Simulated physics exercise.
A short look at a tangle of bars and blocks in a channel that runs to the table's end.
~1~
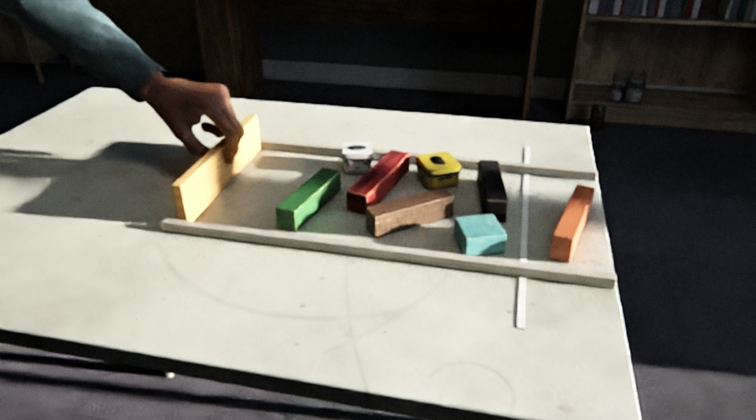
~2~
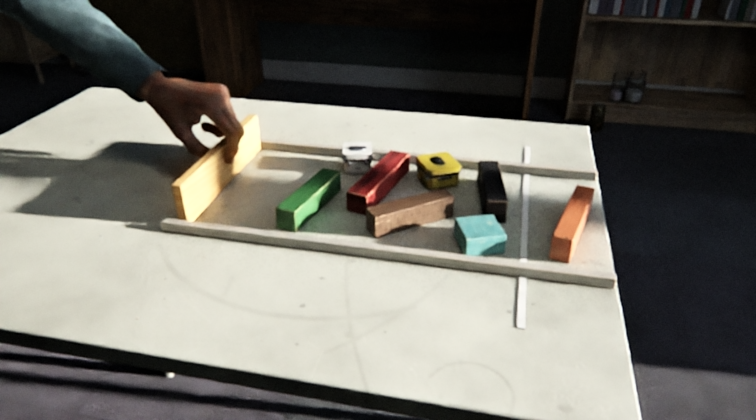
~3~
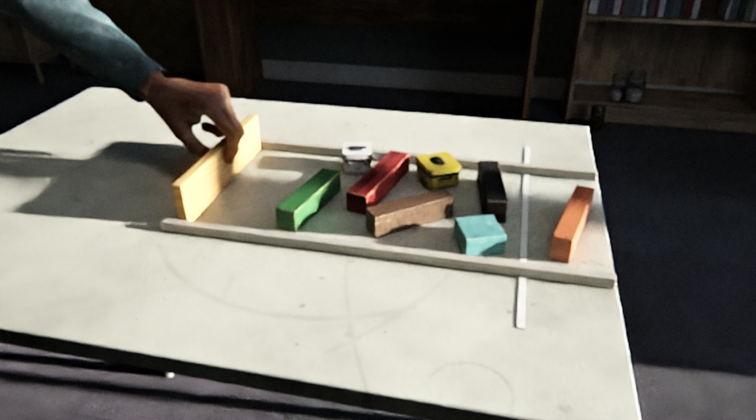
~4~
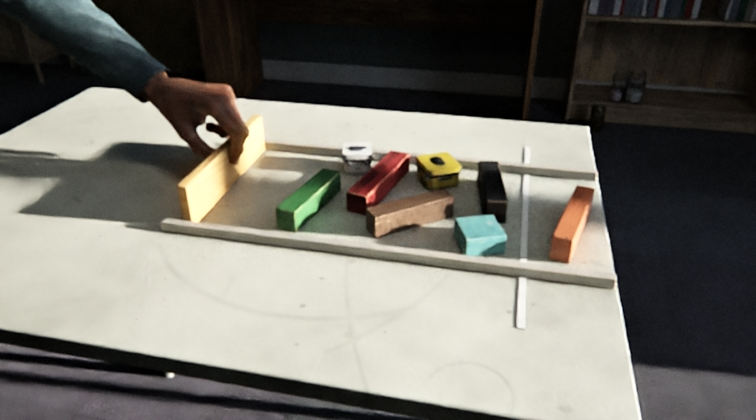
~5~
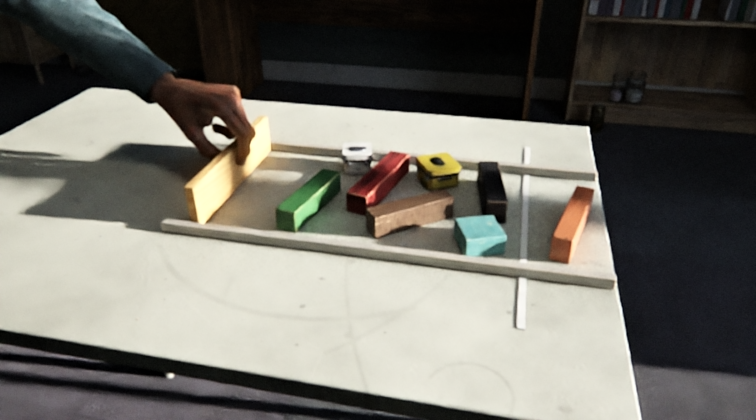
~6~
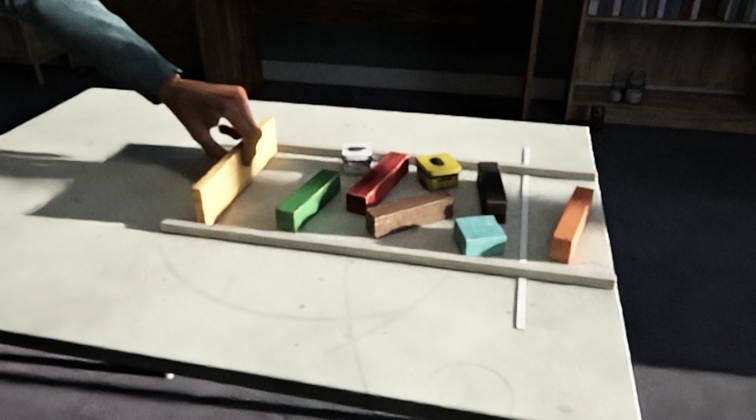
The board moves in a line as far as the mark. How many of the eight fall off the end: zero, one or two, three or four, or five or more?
The number that fall off is one or two.
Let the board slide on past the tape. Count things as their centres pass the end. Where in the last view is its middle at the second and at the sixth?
First at (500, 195), next at (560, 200).
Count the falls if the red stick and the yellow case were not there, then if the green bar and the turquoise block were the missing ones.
Fallen: 1, and 2 in the other try.
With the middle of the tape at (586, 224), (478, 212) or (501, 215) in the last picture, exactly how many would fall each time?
It would be 6, 0 and 1.
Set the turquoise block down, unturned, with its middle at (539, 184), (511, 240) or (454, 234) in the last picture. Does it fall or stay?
In that order, it comes down; does not fall; holds on.
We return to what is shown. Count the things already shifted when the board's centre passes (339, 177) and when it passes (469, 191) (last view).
The counts are 3 and 8.
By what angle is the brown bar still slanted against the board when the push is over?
Roughly 30° out of line.
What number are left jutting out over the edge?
3 of them.
Soon after, none off yet; orange bar at rest near (573, 222); black stick at rest near (491, 191); turquoise block at rest near (479, 236).
Then, none off yet; orange bar at rest near (573, 222); black stick moved a little near (533, 196); turquoise block moved about its own width near (508, 245).
At rest, the number that fall off is one or two; fallen, black stick and orange bar.
